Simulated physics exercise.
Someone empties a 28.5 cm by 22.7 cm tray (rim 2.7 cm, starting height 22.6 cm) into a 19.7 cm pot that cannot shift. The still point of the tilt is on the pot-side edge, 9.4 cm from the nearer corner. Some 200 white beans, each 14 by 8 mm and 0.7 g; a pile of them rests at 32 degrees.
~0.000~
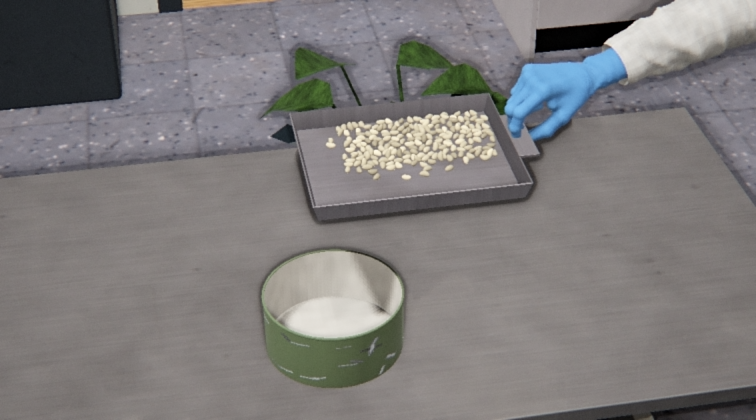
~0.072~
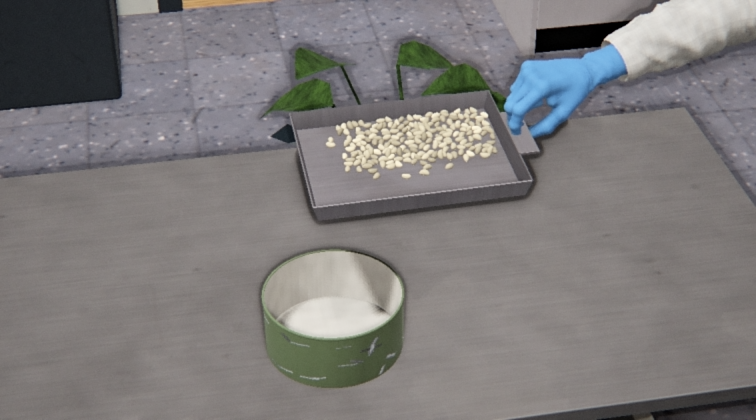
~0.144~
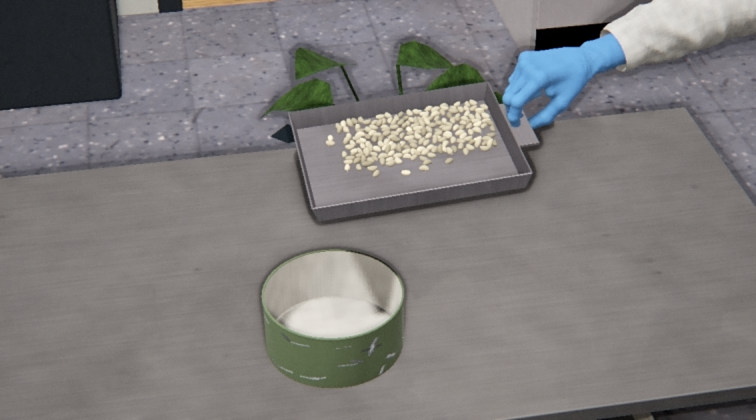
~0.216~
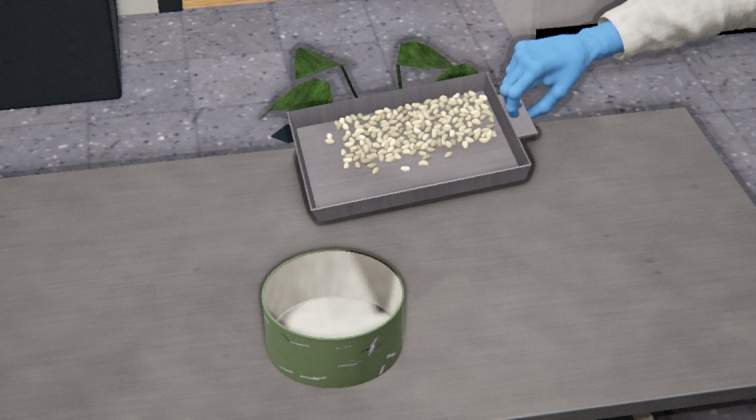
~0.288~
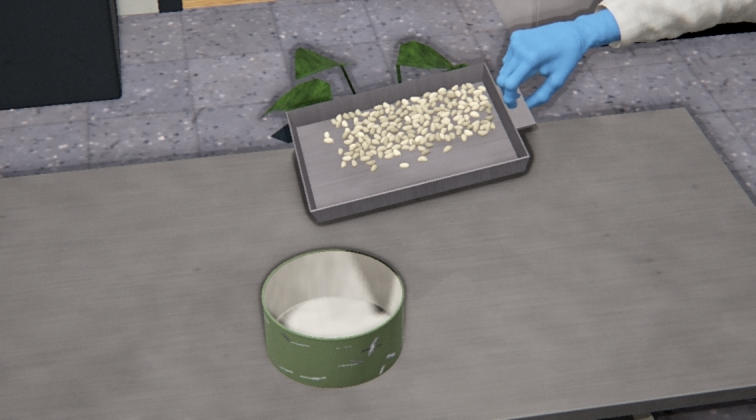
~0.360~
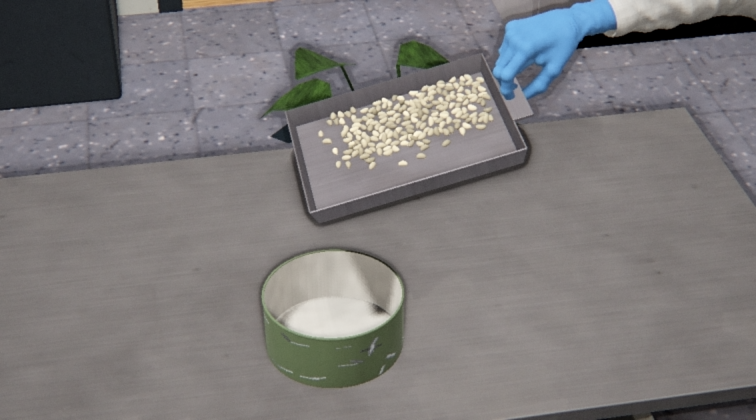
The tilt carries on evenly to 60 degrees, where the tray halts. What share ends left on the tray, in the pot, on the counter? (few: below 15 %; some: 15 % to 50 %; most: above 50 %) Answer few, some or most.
Tray most, pot few, counter few.
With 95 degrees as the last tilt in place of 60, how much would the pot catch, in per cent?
It would be near 60 per cent.
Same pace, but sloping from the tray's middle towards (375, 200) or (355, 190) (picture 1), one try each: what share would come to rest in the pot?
Some 5 and 5 per cent.
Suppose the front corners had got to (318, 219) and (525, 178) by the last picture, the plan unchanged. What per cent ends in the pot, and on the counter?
Pot 10, counter 0.
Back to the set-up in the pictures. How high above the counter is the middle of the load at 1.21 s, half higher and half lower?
About 24 cm.
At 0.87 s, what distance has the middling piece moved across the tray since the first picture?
Some 9 cm.
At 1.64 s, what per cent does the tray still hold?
About 95 per cent.
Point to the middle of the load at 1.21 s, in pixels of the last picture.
Around (311, 165).
Then, at 0.87 s, tilt 36 degrees; the tray holds 100 %, the pot 0 %.
After 1.21 s, tilt 50 degrees; the tray holds 100 %, the pot 0 %.
After 1.64 s, tilt 60 degrees; the tray holds 95 %, the pot 5 %.
At rest (2.1 s), tray 95 %, pot 5 %, counter 0 %.
